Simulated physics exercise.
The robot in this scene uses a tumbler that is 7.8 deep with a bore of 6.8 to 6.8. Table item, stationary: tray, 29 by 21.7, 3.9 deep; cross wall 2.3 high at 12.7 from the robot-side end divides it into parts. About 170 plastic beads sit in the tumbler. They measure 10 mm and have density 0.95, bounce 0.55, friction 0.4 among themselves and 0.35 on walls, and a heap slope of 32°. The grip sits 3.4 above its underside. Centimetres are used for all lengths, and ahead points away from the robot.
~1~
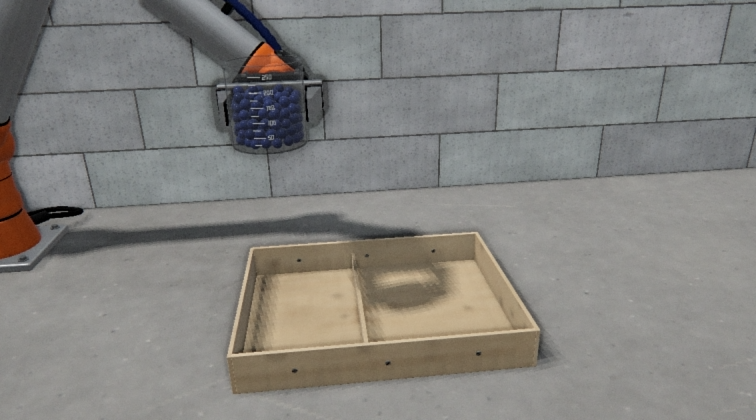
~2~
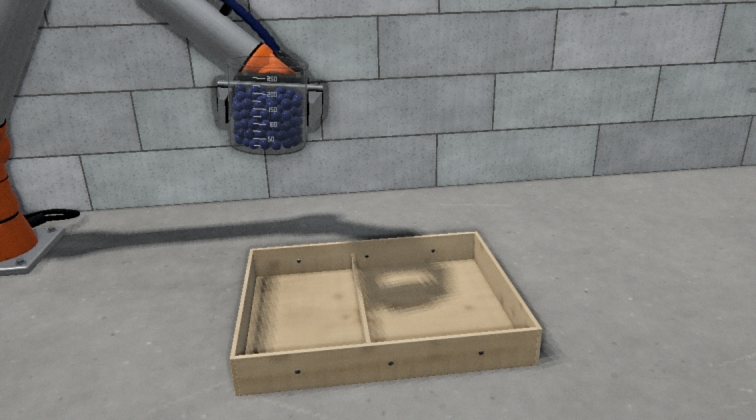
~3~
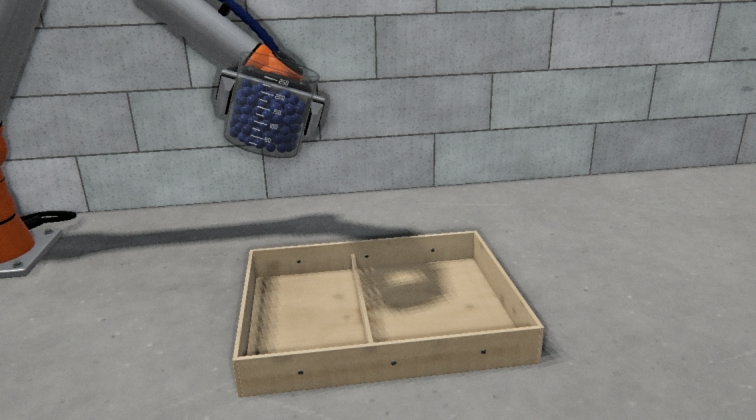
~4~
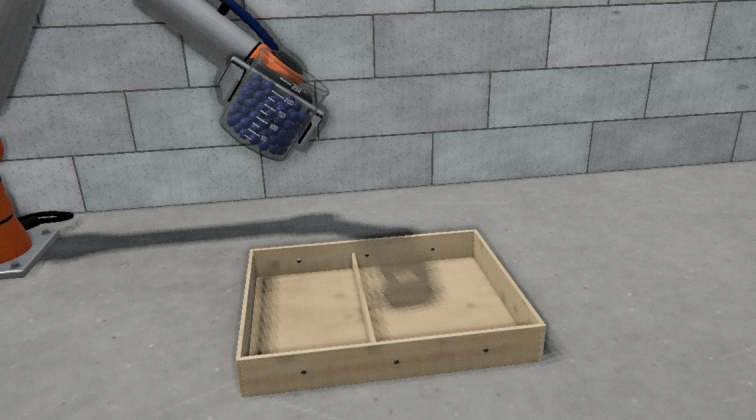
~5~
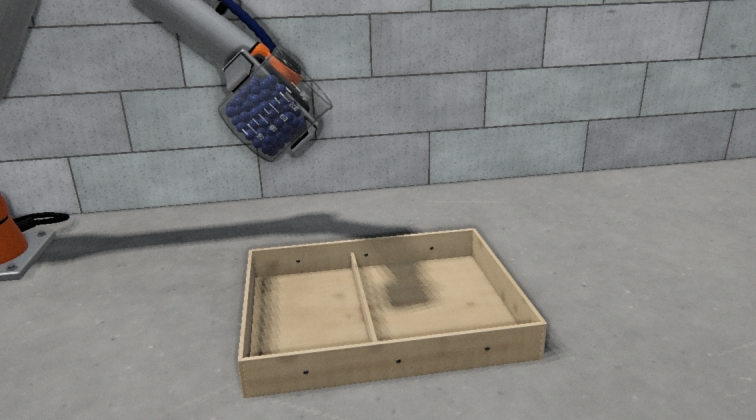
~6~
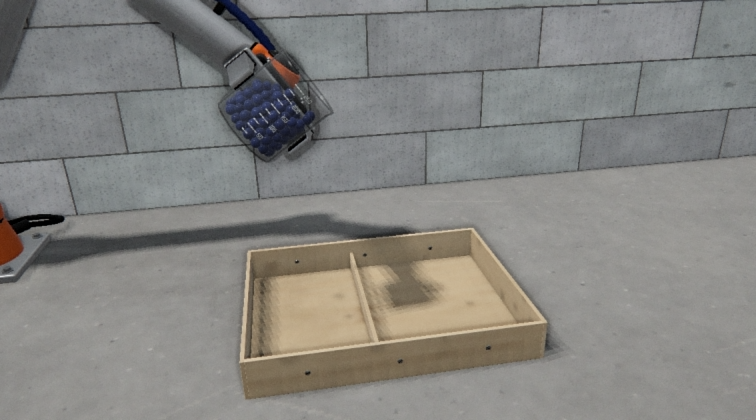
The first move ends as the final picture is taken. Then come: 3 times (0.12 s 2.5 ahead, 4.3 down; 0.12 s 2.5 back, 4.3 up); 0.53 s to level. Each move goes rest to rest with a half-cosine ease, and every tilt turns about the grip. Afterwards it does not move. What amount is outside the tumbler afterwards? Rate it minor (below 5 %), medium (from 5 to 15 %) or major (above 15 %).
Rated: Minor.
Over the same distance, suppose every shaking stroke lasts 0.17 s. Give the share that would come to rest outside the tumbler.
That change gives some 0 percent.
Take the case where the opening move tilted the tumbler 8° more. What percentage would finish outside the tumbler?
It would be near 5 per cent.
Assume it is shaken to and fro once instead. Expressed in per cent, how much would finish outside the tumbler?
It would come to around 0 %.
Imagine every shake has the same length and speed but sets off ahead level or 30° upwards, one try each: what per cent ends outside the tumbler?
You'd get about 30 per cent with the first setting and about 55 per cent with the second.
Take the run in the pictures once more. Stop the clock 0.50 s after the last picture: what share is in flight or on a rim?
I'd put it near 1 per cent.
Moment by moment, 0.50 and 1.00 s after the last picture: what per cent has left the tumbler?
At the first moment 0 per cent, at the second 0 per cent.
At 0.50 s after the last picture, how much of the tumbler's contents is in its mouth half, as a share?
Some 25 percent is in that half.
Then, 0.50 s on, tilted 55° forward, highest piece 26 above the table; 169 in the tumbler, 2 in flight or on a rim.
Then, 1.00 s on, tilted 25° forward, highest piece 26 above the table; 168 in the tumbler, 3 in the far-side part.
Then, 1.45 s on, level, highest piece 28 above the table; 168 in the tumbler, 3 in the far-side part.
Then, 2.50 s on, level, highest piece 28 above the table; 168 in the tumbler, 3 in the far-side part.
In the end, 168 in the tumbler, 3 in the far-side part. That is 2 % outside the tumbler.
